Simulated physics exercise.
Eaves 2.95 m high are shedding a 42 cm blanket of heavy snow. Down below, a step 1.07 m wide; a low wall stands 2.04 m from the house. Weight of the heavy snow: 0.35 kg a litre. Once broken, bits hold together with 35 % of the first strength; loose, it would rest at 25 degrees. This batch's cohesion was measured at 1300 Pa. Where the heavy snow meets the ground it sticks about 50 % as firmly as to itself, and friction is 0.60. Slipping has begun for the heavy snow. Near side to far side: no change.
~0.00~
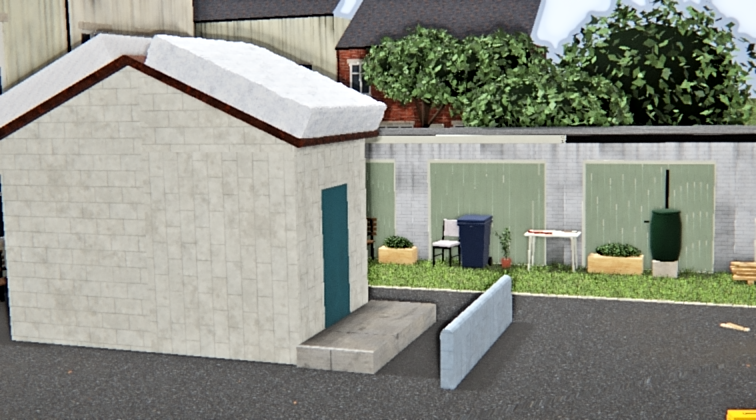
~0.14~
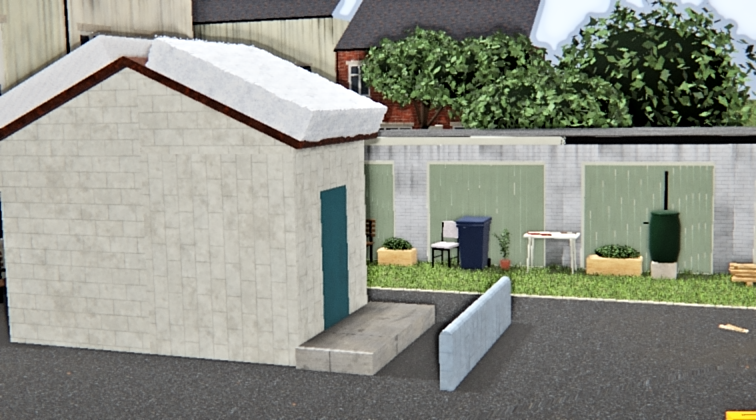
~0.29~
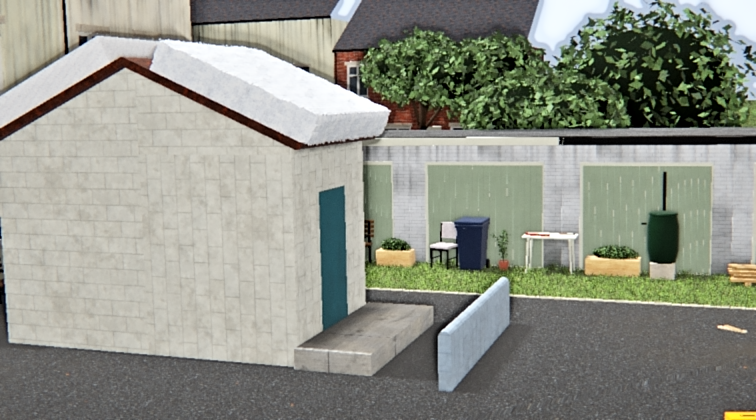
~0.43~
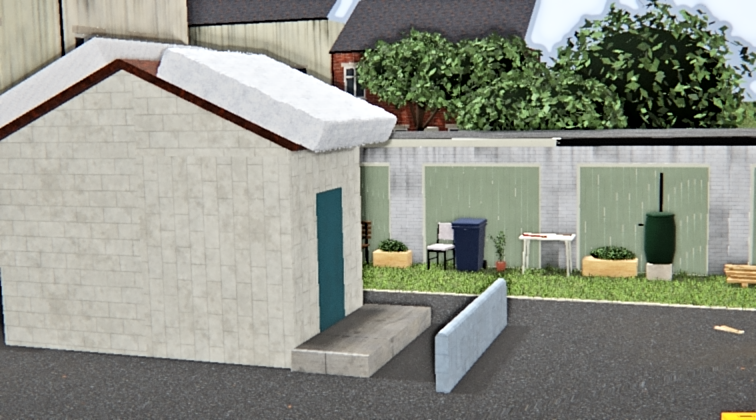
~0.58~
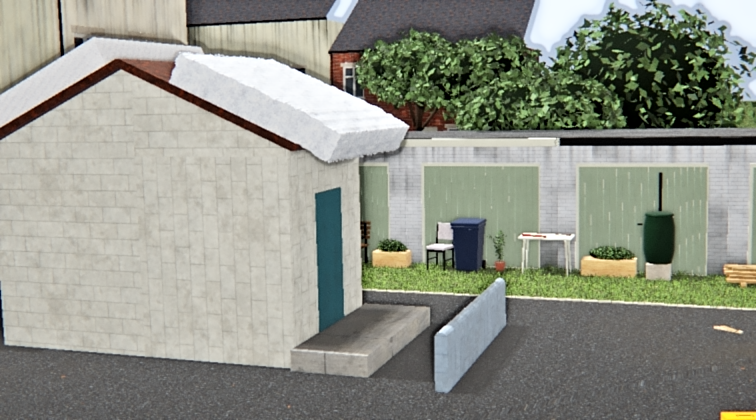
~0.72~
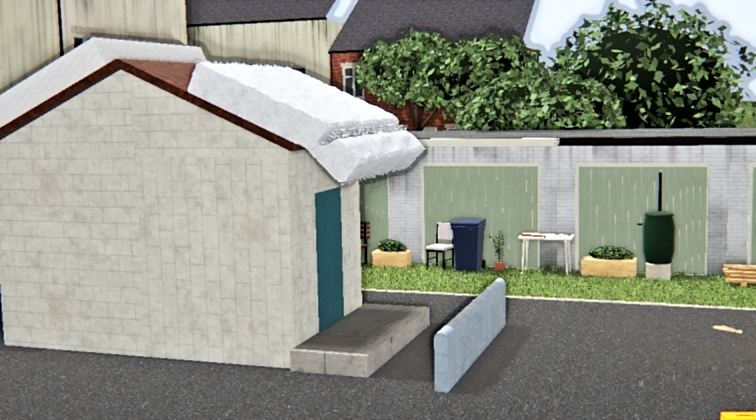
At the start, a thick slab of snow lies along the right slope of a pale block building's roof, above a teal door and a step. The slab slides down to the right, baring reddish-brown roof near the ridge, and juts further past the eaves. Finally, its overhanging lower part cracks and bends downward.
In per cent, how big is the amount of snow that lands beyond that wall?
42 %.
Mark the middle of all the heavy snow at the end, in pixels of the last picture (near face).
You'll find it around (471, 368).
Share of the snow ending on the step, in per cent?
Roughly 0 in a hundred.
By 1.14 s, 52 % is still on the roof and 0 % is past the low wall.
By 1.62 s, none is still on the roof and 20 % is past the low wall.
By 2.11 s, none is still on the roof and 42 % is past the low wall.
By 2.60 s, none is still on the roof and 42 % is past the low wall.
By 2.80 s, at the end, none is still on the roof and 42 % is past the low wall.
